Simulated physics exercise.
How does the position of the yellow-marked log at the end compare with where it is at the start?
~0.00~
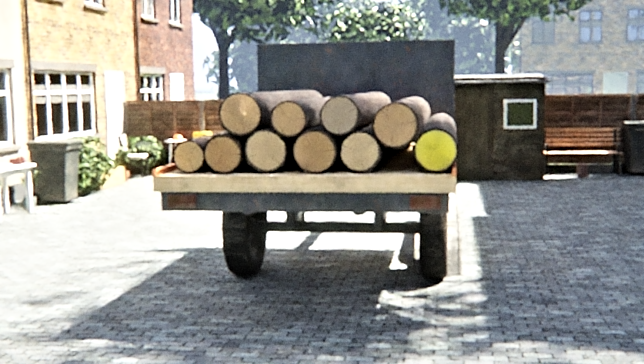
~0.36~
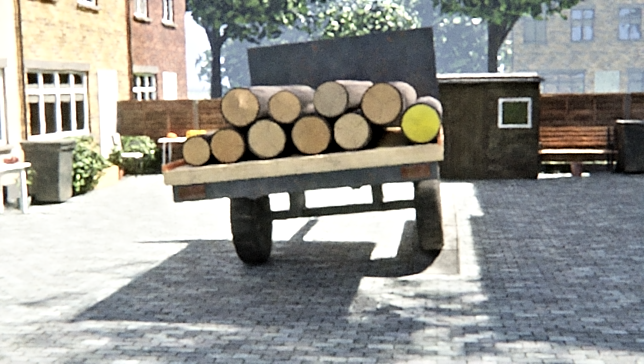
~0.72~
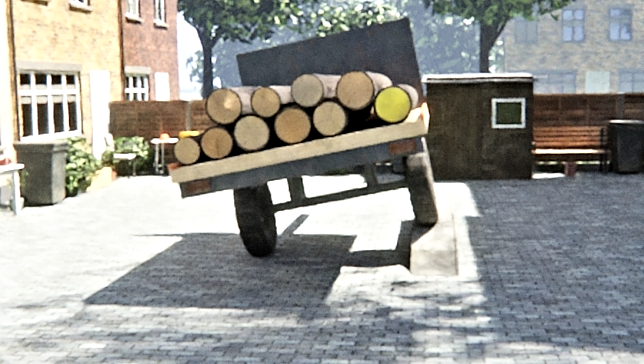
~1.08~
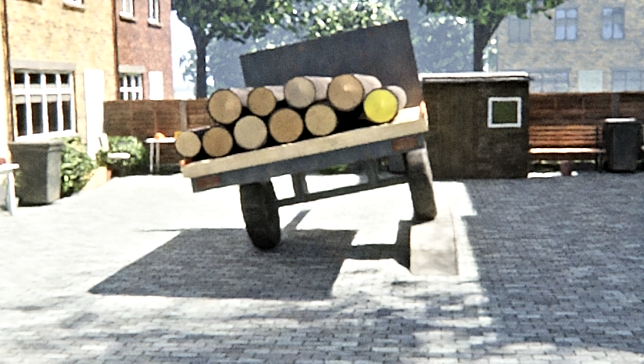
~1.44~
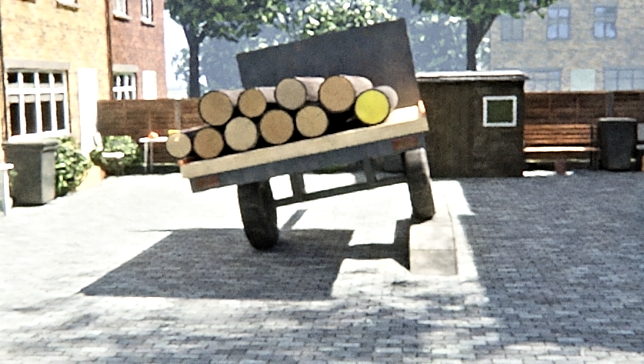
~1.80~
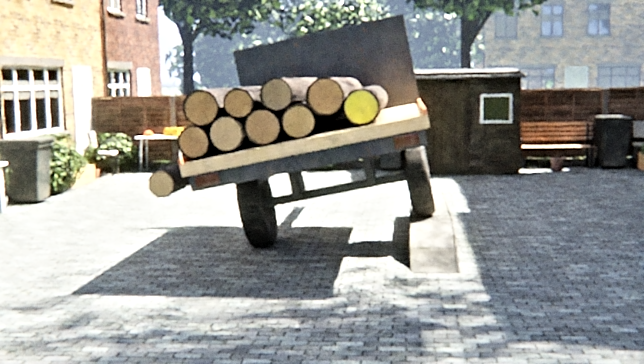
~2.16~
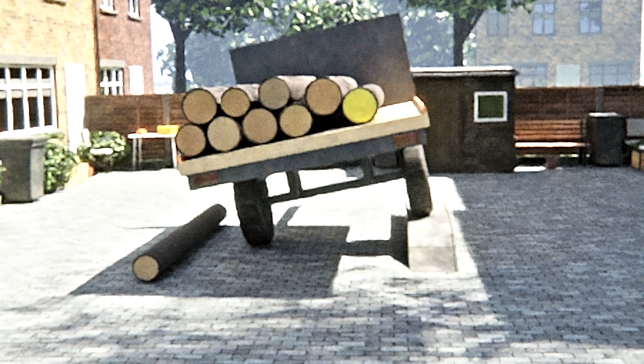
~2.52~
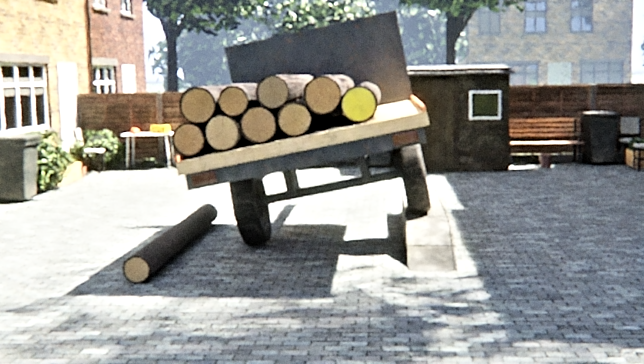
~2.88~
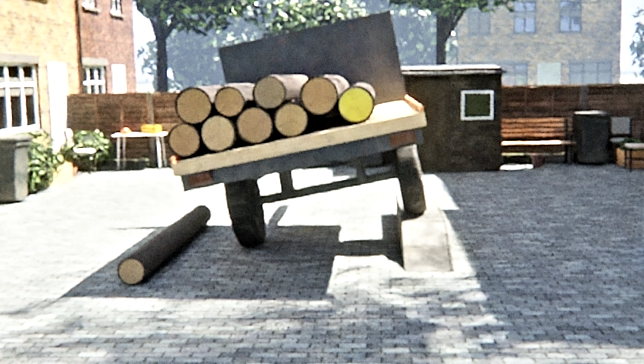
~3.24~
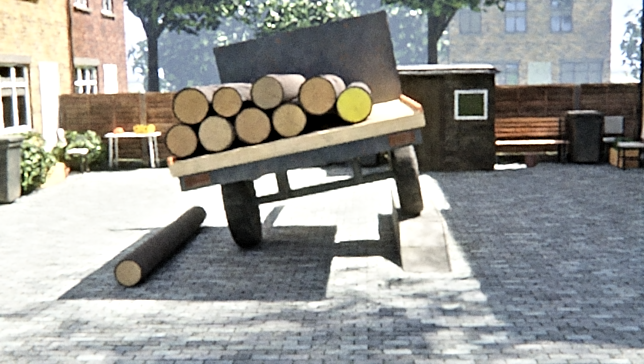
It starts at the far right of the level deck and ends farther left and higher in view, resting on the tilted deck with some bare boards to its right.
In this clip, a flatbed stacked with loose logs creeps up a concrete ramp with its right wheel and stops, tilted to the left. The logs shift left and one drops off onto the paving, while the yellow-marked log stays aboard with the rest.
